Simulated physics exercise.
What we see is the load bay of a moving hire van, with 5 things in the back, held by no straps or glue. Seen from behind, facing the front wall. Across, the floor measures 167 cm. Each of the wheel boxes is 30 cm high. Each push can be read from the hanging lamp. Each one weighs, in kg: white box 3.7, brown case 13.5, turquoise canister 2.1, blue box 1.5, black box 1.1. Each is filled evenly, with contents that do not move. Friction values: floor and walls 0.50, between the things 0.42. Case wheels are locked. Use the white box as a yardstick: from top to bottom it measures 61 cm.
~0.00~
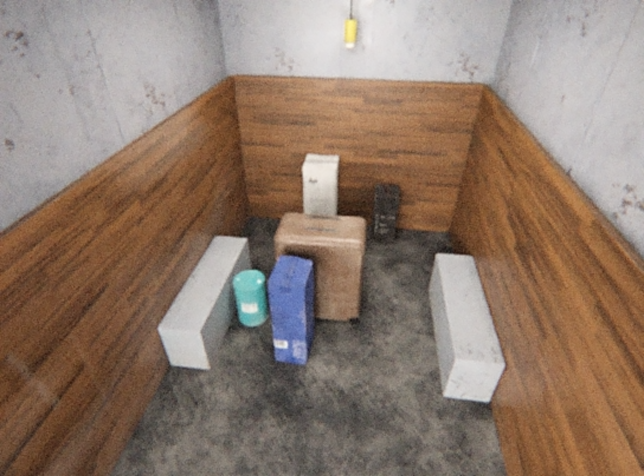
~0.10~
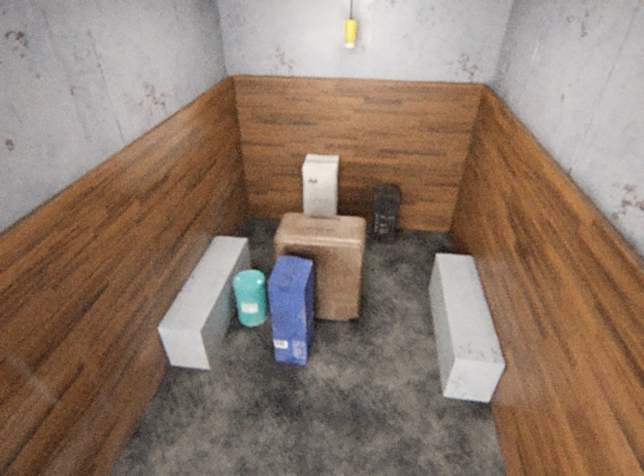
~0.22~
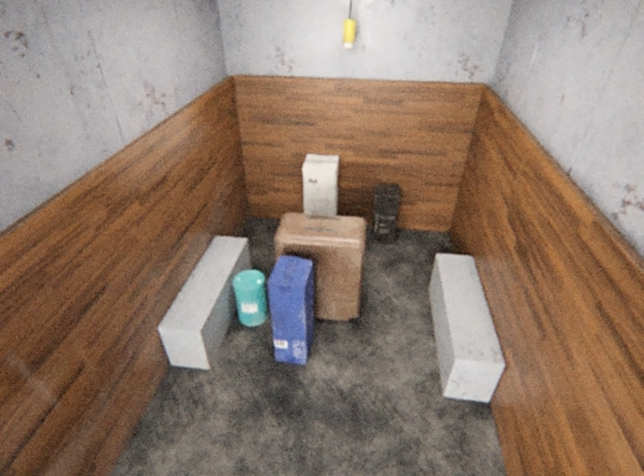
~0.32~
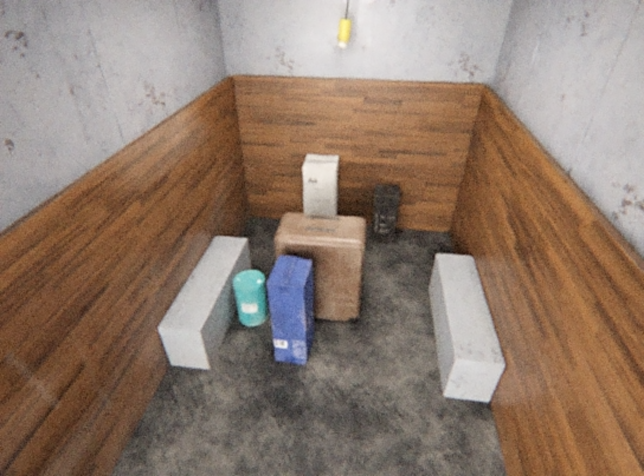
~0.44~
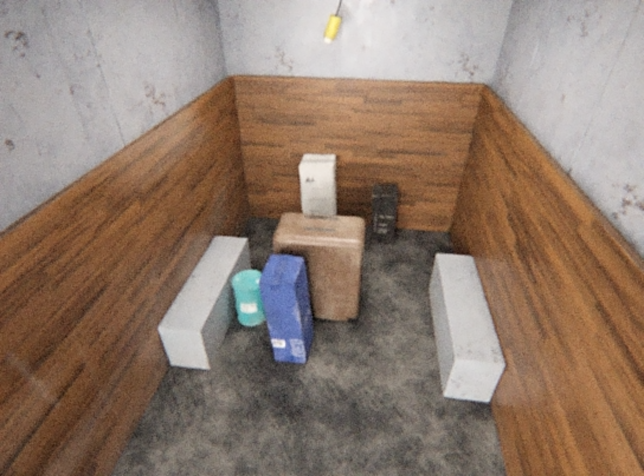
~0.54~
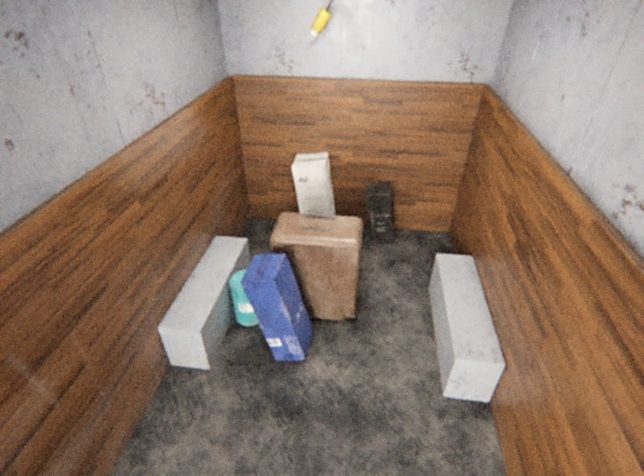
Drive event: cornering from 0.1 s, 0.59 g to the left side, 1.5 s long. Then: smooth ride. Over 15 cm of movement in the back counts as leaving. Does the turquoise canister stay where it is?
Yes.
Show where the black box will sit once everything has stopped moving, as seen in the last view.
Close to pixel (335, 210) in the final view.
After 0.74 s, load feels 0.59 g left; turquoise canister slid 3 cm near (246, 297); blue box leaning 48°; black box leaning 42°.
After 0.84 s, load feels 0.59 g left; turquoise canister slid 3 cm near (246, 298); black box leaning 60°; white box leaning 56°.
At rest (2.2 s), tipped over in the back, white box, blue box and black box; the other 2 in place, give or take 15 cm. In the last view, turquoise canister near (246, 298).
